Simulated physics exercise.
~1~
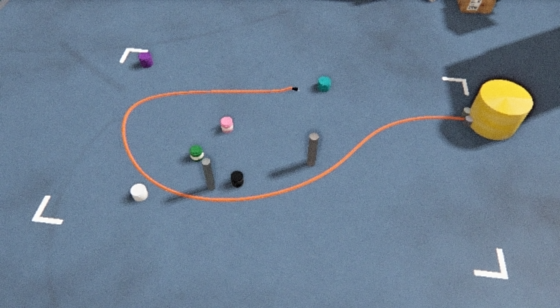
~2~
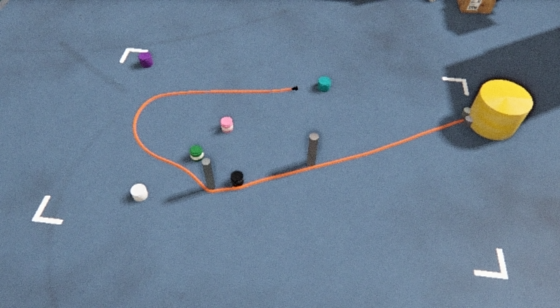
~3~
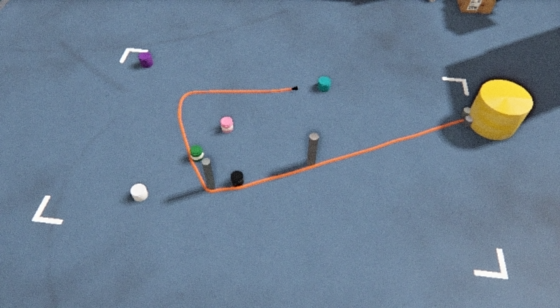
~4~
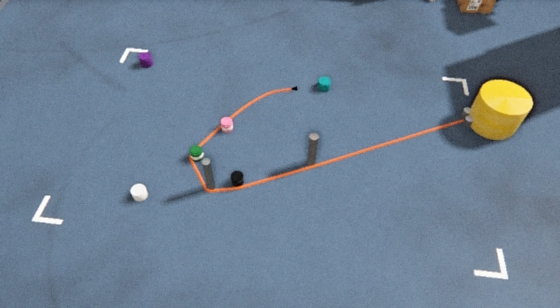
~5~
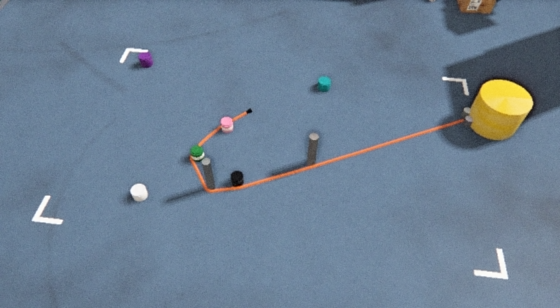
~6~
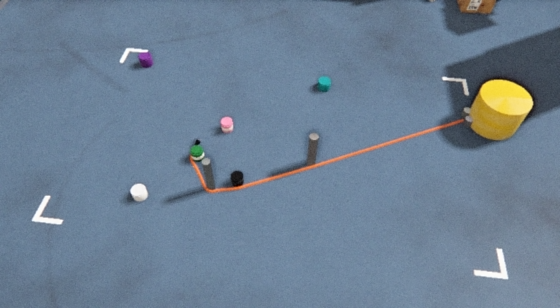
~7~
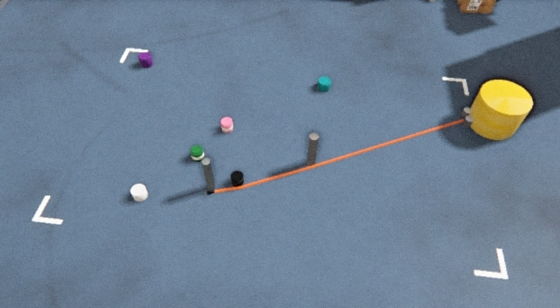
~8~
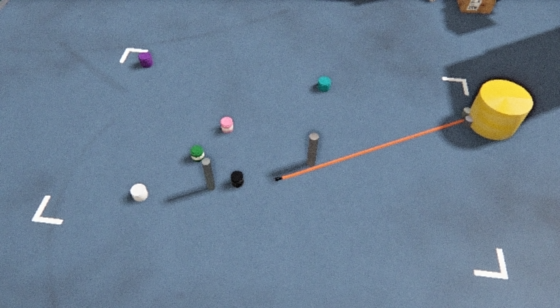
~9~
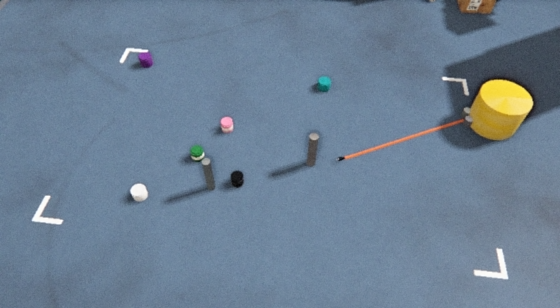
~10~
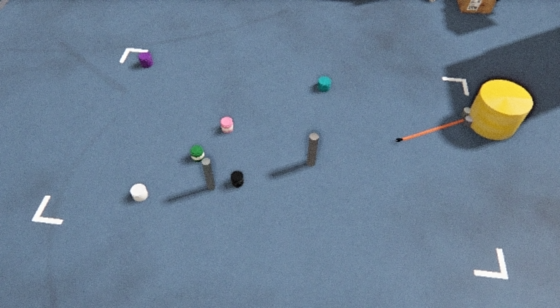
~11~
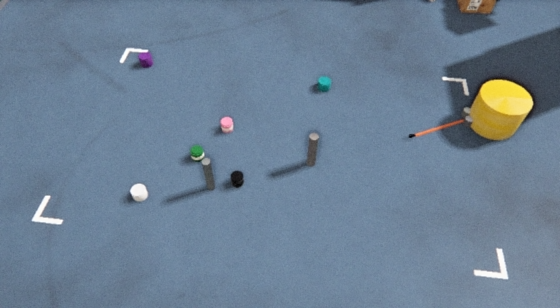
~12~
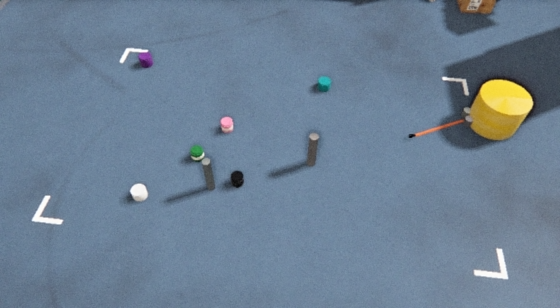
The footage shows an orange lead curving around posts among small coloured containers on a blue-grey floor; it tightens against the posts, then its free end slides past them toward the yellow reel, stopping with a short length still out while the containers stay in place.
